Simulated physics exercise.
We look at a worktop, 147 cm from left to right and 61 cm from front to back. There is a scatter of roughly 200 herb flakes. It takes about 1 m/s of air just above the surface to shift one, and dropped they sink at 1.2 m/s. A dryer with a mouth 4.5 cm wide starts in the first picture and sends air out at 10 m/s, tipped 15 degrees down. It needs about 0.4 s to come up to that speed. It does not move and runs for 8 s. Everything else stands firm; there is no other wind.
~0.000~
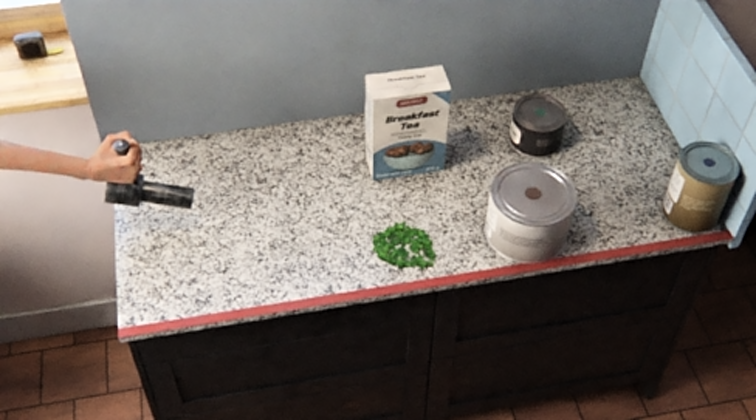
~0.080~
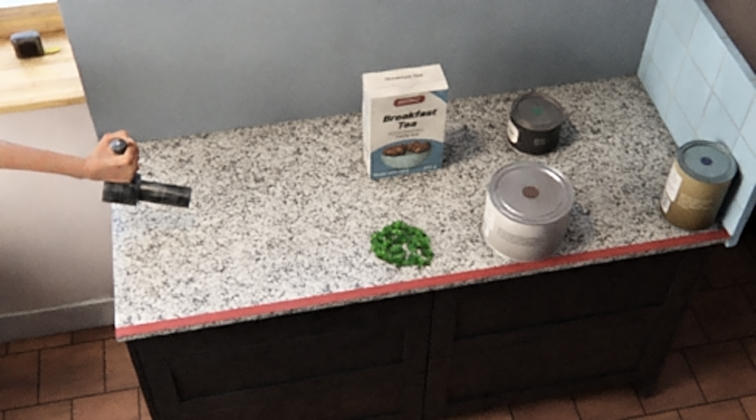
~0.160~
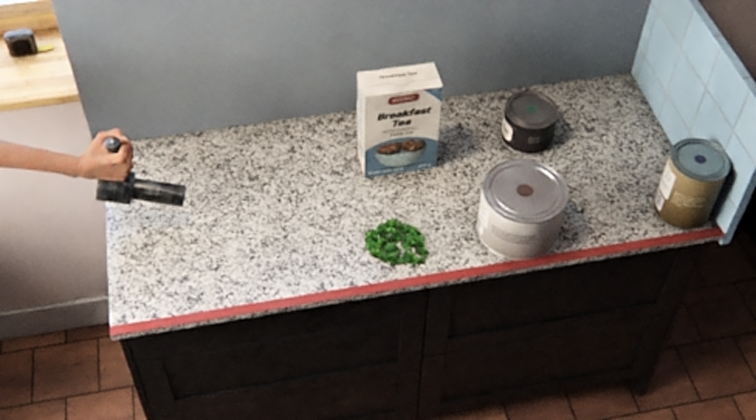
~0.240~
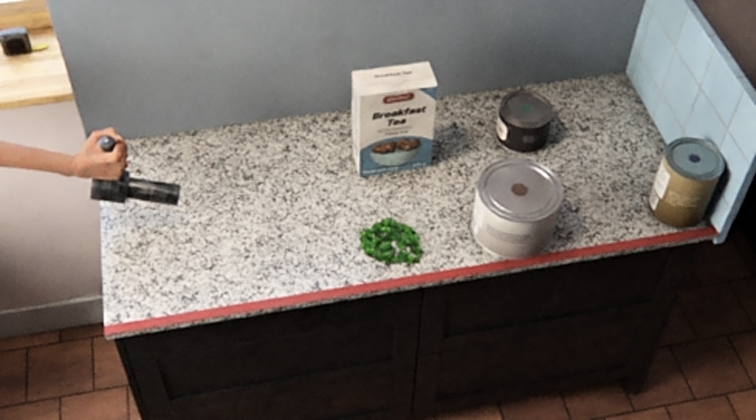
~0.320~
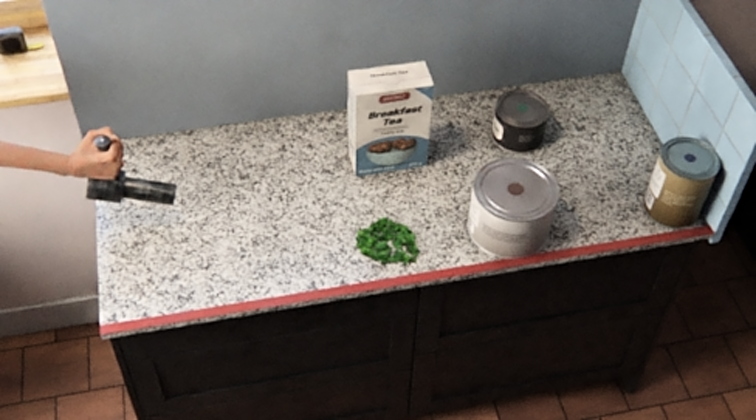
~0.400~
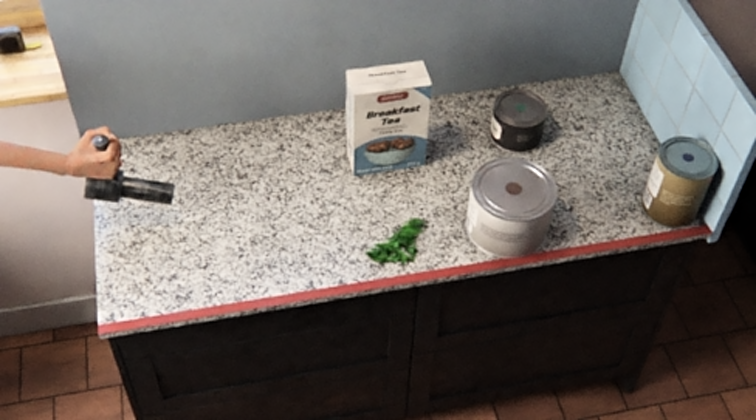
Green herb flakes lie still on the worktop, then some shift right, away from the dryer.
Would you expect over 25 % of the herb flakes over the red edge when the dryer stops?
Answer: Yes.
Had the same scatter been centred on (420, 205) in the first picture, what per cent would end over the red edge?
Then about 2 %.
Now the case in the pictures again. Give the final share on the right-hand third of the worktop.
About 1 %.
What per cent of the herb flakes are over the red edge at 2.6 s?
Some 100 per cent.
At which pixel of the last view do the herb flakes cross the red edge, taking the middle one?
Around (463, 274).
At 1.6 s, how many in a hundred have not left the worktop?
Some 1 per cent.
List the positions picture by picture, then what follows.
In the first frame, the middle of the herb flakes is near (404, 244), none has stirred yet and the mouth of the dryer is at (193, 199).
In the second frame, the middle of the herb flakes is near (400, 247), none has stirred yet and the red edge is centred on (438, 285).
In the third frame, the middle of the herb flakes is near (394, 245), none has stirred yet, the top of a carton is at (400, 79) and the top of a large tin is at (525, 190).
In the fourth frame, the middle of the herb flakes is near (389, 244) and none has stirred yet.
In the fifth frame, the middle of the herb flakes is near (385, 244) and none has stirred yet.
In the sixth frame, the middle of the herb flakes is near (400, 243), the farthest in sight from the dryer is at (423, 224) and about 50 % have left their places.
After 1.6 s the count stands so, 99 % are over the red edge.
After 2.6 s the count stands so, 99 % are over the red edge.
After 4.4 s the count stands so, 99 % are over the red edge.
After 8.0 s, at the end, 99 % are over the red edge.
